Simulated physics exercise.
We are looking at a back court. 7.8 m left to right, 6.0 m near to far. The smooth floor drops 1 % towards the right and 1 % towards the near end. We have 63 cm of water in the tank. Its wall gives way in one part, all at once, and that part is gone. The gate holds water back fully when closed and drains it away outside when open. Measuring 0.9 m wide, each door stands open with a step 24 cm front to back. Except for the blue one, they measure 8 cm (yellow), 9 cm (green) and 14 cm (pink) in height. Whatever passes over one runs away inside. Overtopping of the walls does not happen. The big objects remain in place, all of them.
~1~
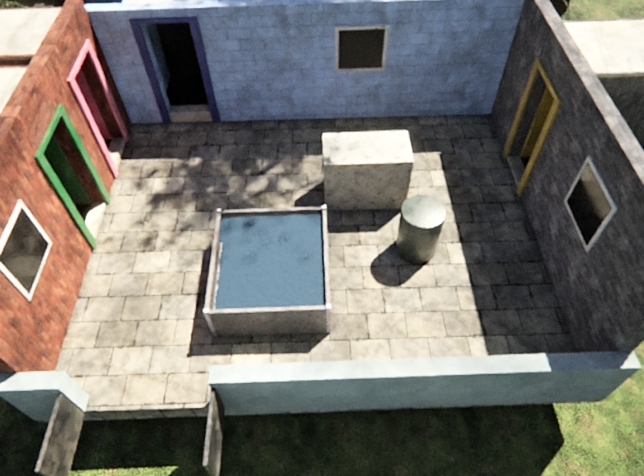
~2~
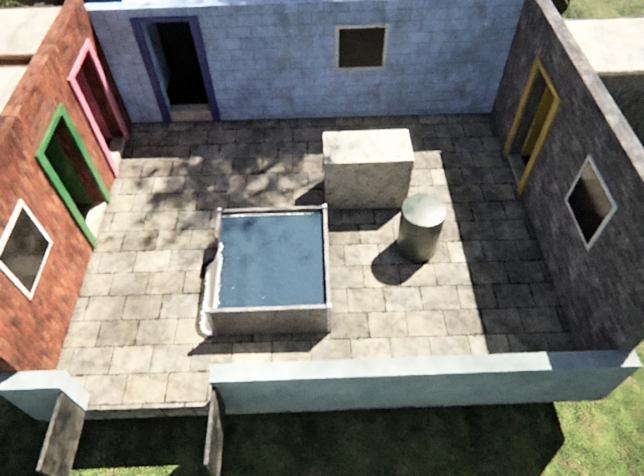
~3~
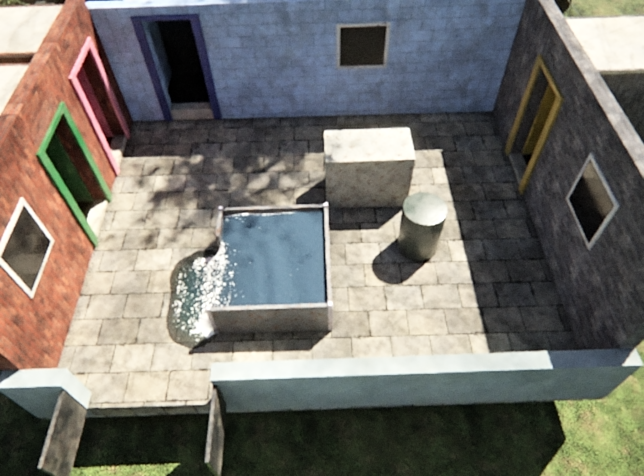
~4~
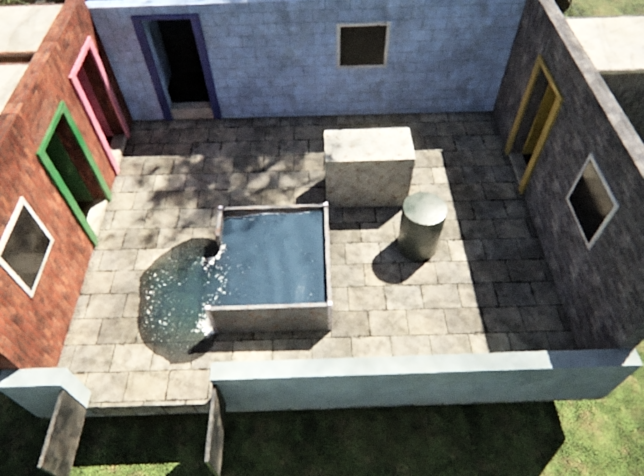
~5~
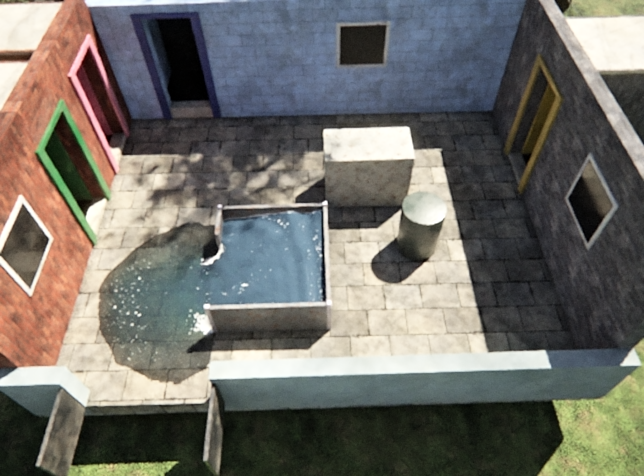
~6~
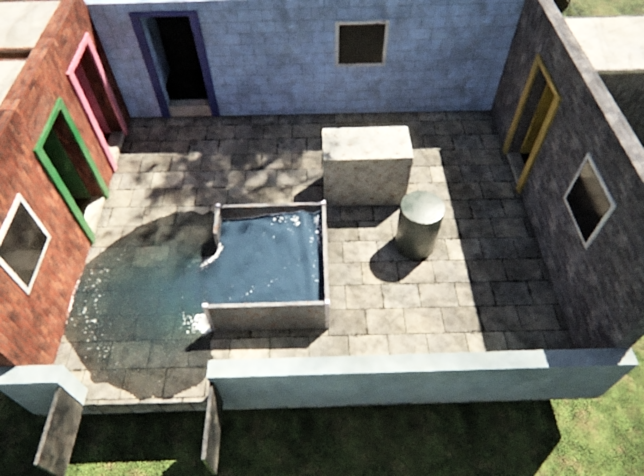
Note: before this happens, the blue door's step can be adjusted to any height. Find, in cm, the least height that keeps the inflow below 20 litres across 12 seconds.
The least height is about 7 cm.
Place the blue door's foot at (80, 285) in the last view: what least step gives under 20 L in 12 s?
Around 26 cm would do it.
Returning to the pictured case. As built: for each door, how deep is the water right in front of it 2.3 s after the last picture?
Lab note, cm: Yellow 0; green 11; pink 5; blue 2.
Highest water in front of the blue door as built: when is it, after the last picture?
Around 3.0 s, give or take.
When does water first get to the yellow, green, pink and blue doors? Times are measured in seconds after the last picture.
Yellow = 7.5 s, green = 0.4 s, pink = 1.3 s, blue = 2.4 s.
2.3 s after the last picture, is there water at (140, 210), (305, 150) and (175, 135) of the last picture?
In the order asked: Soaked, untouched, soaked.
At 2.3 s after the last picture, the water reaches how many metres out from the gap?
About 5.0 m.
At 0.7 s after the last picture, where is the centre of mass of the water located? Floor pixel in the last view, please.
Approximately (211, 285).
Then, 0.7 s after the last picture water covers 15 % of the floor, deepest (46 cm) near (47, 389); it has not reached the blue door.
Then, 2.3 s after the last picture water covers 25 % of the floor, deepest (25 cm) near (47, 389); it has not reached the blue door.
Then, 11.3 s after the last picture water covers 75 % of the floor, deepest (8 cm) near (505, 158); 1 cm at the blue door, 0 litres in over its 26 cm step.
At the blue door as built, the water peaked near 12 cm, 3.1 s after the last picture.
With a step of 6.5 cm, 28 litres would have come in within the 12 s; with 8.5 cm, 10 litres. So under 20 litres takes about 7 cm.
